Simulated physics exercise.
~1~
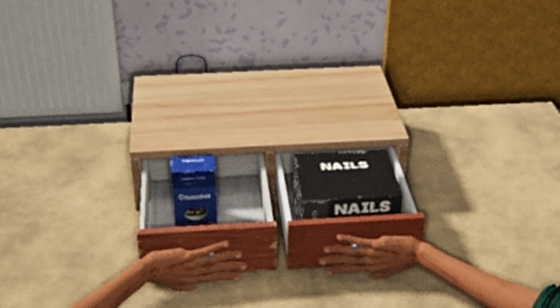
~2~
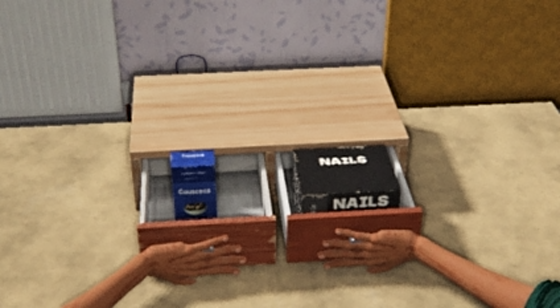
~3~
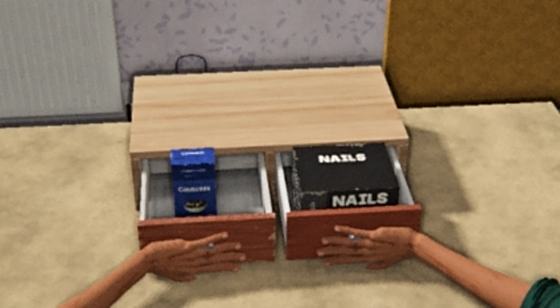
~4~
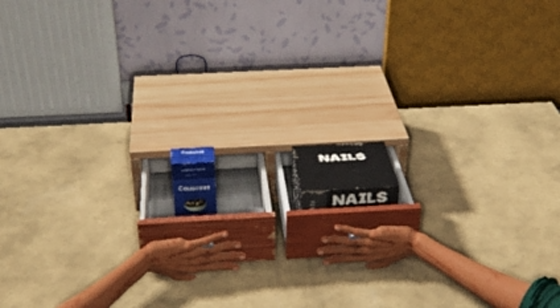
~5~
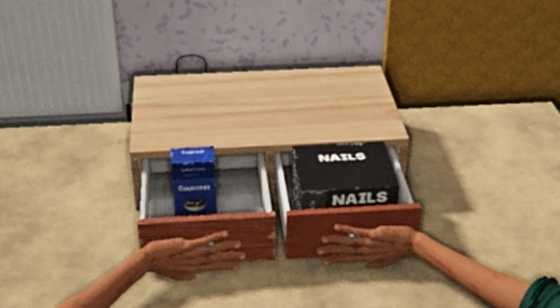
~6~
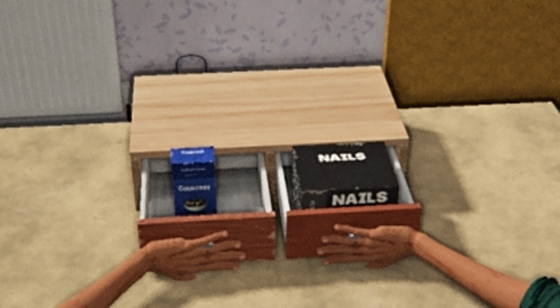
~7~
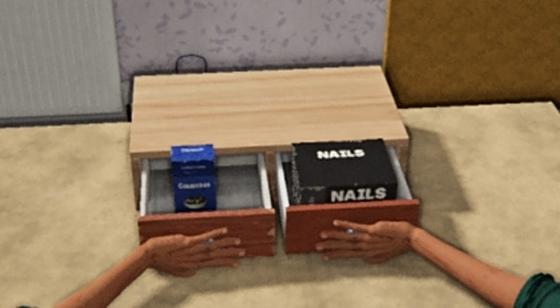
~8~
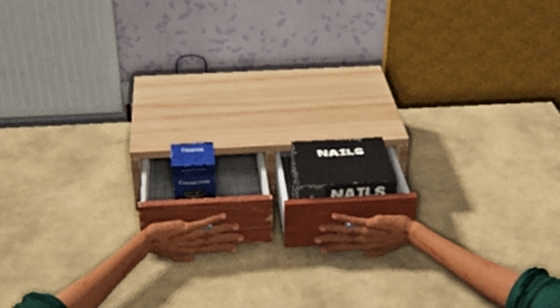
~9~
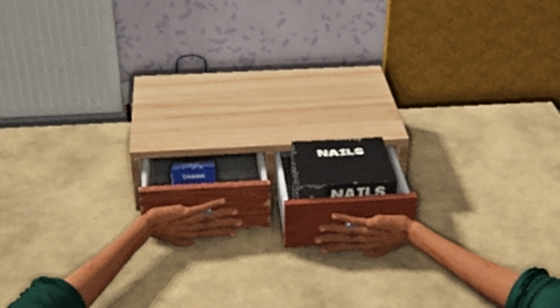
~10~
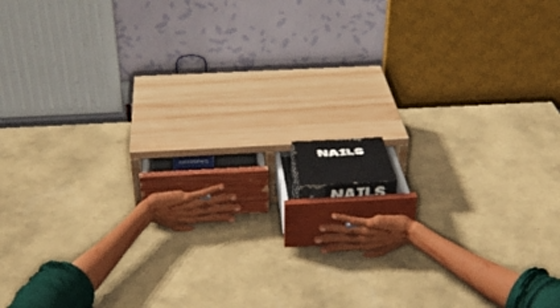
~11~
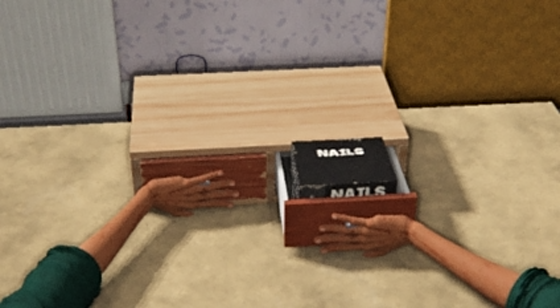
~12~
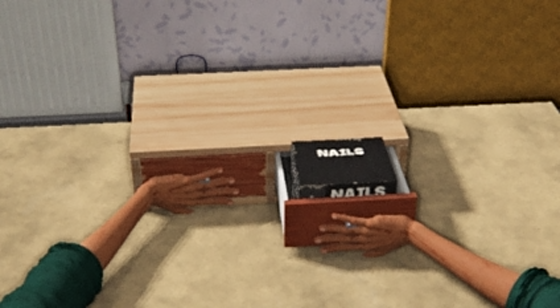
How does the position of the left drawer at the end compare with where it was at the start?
At the start the left drawer was pulled out with the blue packet showing, and by the end it was pushed all the way into the wooden chest.
